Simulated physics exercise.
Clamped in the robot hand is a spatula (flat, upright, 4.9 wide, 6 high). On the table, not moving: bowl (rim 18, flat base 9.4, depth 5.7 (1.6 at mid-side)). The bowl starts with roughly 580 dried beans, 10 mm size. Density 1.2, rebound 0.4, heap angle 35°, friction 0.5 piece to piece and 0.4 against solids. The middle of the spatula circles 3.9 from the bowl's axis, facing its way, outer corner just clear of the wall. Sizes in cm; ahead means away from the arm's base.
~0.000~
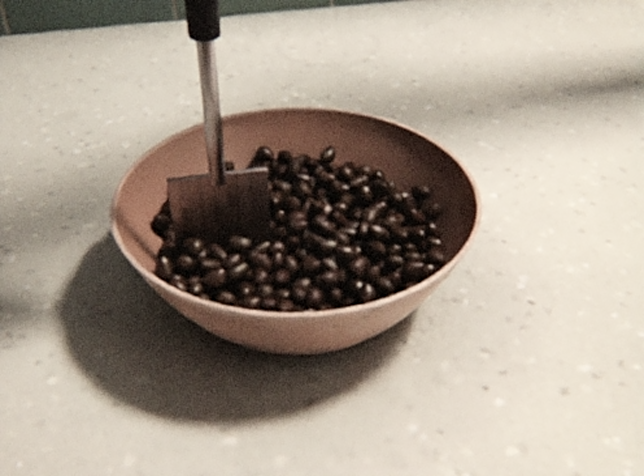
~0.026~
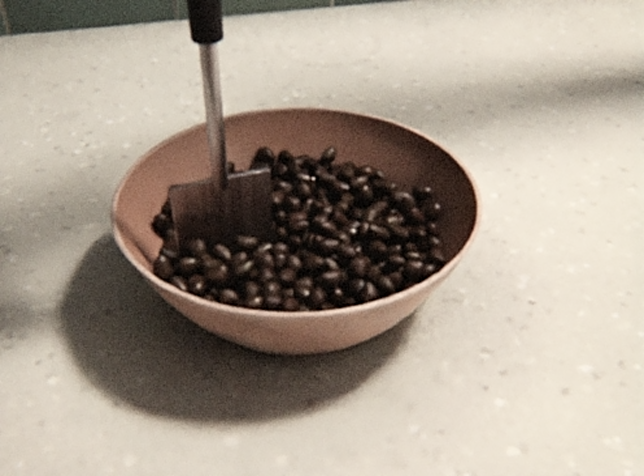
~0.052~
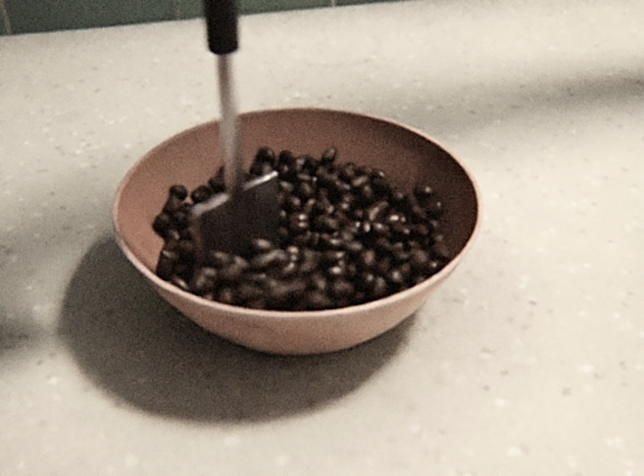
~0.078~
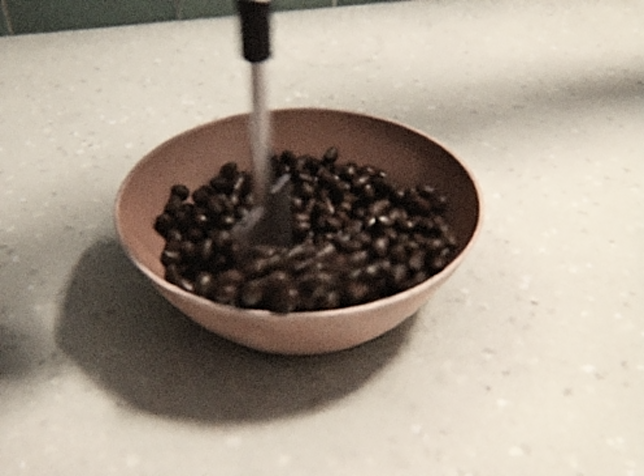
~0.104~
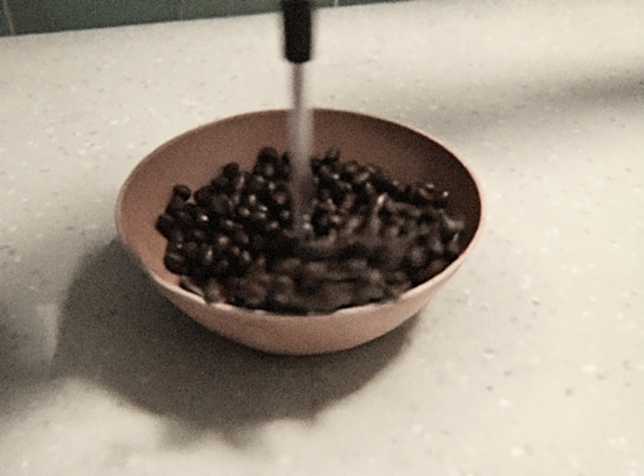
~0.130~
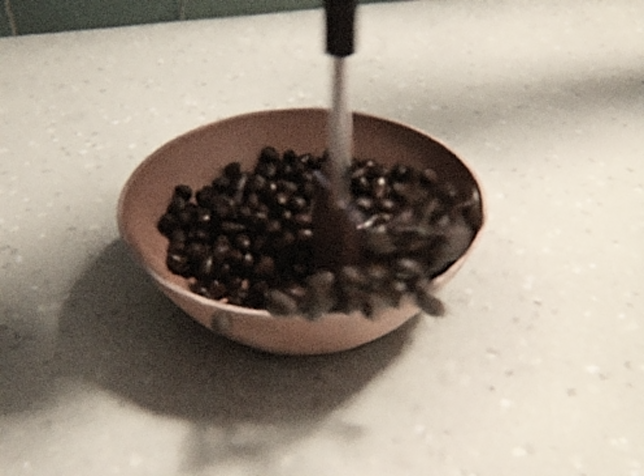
On a pale speckled countertop, a spatula with a black handle stands in a pinkish-brown bowl of dark beans, then sweeps from left to right through them, turning as it pushes beans up and over the near right rim.
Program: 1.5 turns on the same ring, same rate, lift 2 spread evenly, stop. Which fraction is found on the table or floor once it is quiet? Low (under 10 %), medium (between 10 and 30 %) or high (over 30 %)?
A high share, over 30 %, ends on the table or floor.
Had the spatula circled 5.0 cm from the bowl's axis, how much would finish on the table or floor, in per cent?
Then about 20 per cent.
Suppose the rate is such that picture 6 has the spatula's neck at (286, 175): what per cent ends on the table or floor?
About 25 per cent.
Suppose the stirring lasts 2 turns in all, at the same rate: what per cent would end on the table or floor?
Then about 45 per cent.
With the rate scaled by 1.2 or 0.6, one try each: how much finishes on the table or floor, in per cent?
Some 45 and 20 per cent.
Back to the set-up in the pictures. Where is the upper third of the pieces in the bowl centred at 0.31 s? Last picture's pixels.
At about (252, 150).
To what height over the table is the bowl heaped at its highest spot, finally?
Some 5.0 cm.
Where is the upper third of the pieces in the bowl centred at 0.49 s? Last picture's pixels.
Around (300, 286).
By 0.31 s, 270° round, highest piece 10 above the table; 427 in the bowl, 70 on the table or floor, 79 in flight or on the tool.
By 0.49 s, 78° round, highest piece 8 above the table; 351 in the bowl, 196 on the table or floor, 29 in flight or on the tool.
By 0.78 s, 180° round, highest piece 5 above the table; 341 in the bowl, 235 on the table or floor.
By 1.48 s, 180° round, highest piece 5 above the table; 341 in the bowl, 235 on the table or floor.
Final count, 341 in the bowl, 235 on the table or floor. That is 41 % on the table or floor.
